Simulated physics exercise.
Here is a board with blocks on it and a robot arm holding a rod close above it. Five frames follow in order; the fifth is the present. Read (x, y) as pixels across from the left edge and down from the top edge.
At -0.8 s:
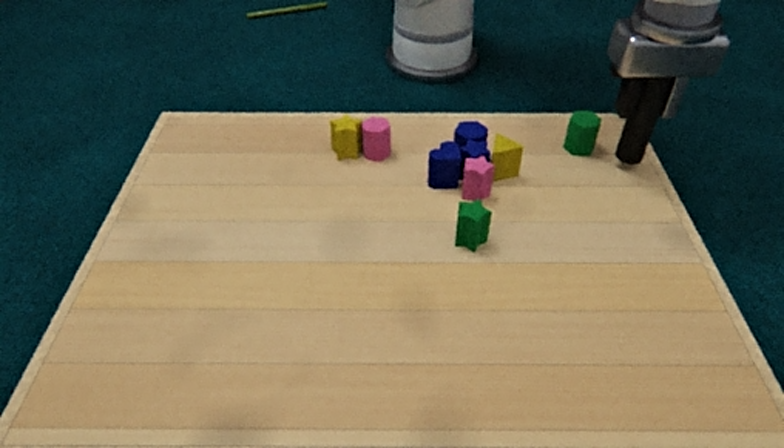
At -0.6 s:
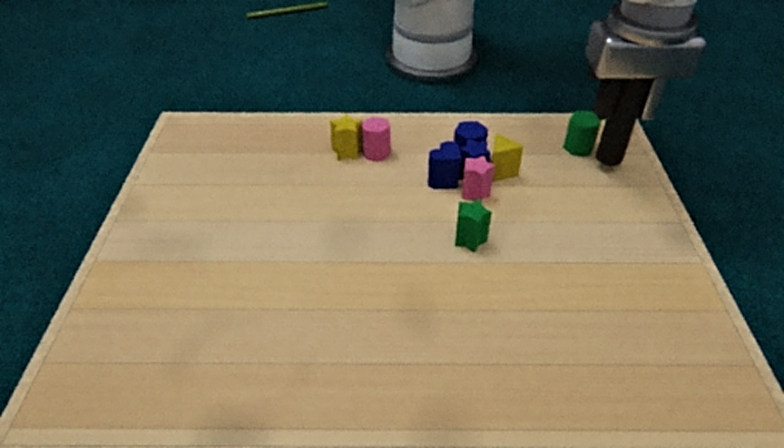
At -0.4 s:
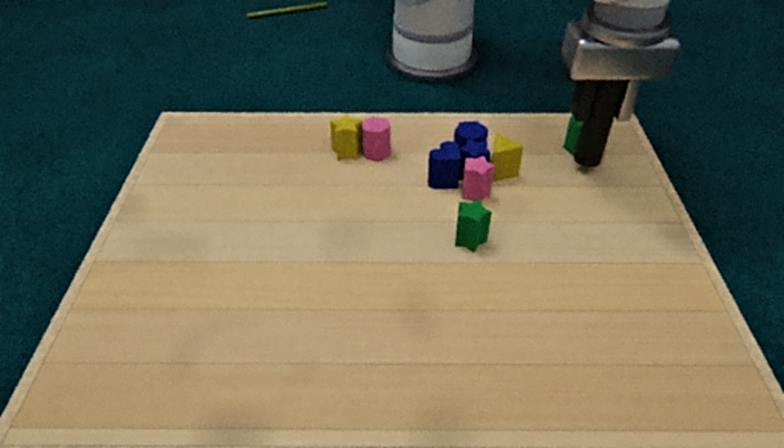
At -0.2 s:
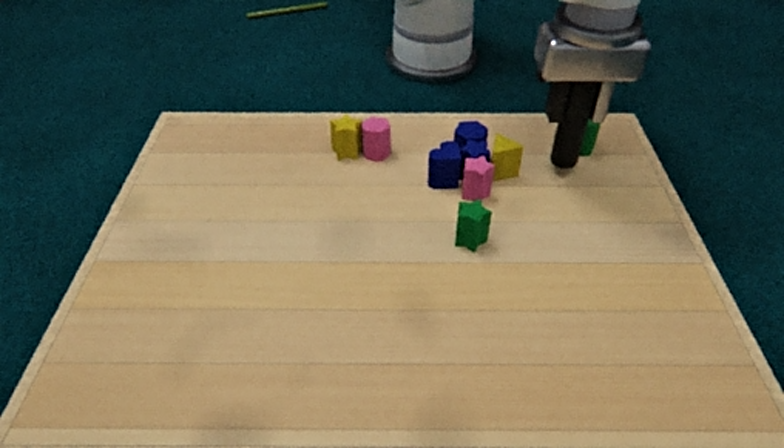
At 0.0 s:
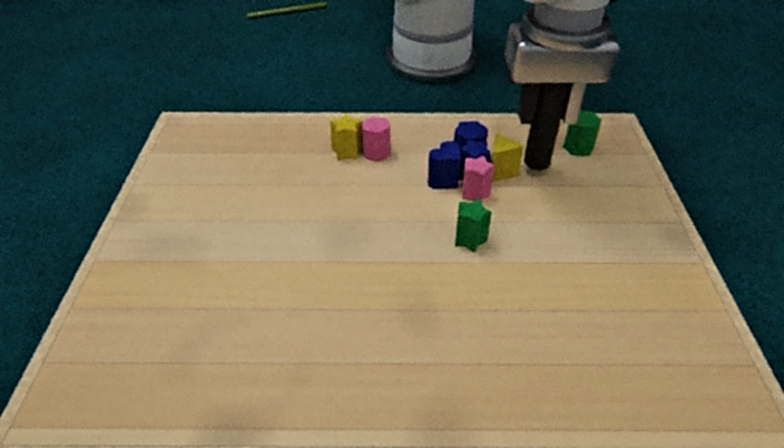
On a light wooden board scattered with small blue, yellow, pink and green blocks, a robot arm holding a dark rod moves steadily left, passing in front of a green block toward the yellow three-sided one, while the blocks stay still.
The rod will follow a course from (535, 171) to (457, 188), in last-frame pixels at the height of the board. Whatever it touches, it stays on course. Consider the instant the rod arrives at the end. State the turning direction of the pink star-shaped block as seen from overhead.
Against the clock.
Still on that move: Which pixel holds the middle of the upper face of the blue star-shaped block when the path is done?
It ends at (417, 147).
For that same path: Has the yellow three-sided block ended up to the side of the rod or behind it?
No.
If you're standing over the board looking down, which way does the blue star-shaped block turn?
In a top view, it turns clockwise.
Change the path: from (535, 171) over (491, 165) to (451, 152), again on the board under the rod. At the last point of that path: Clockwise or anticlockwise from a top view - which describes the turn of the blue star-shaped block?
The block turns clockwise.
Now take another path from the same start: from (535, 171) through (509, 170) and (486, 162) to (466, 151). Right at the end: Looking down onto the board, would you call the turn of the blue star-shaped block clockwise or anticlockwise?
Looking down, it rotates clockwise.
The first path, step by step. Halfway along, rod (497, 171); blue heart-shaped block (421, 148); blue star-shaped block (449, 149), turned 35° clockwise; pink star-shaped block (477, 167); yellow three-sided block (475, 152), turned 20° clockwise.
At the end, rod (457, 179); blue heart-shaped block (392, 142), turned 20° clockwise; blue star-shaped block (417, 147), turned 55° clockwise; pink star-shaped block (468, 174), turned 65° anticlockwise; yellow three-sided block (434, 158), turned 40° clockwise.
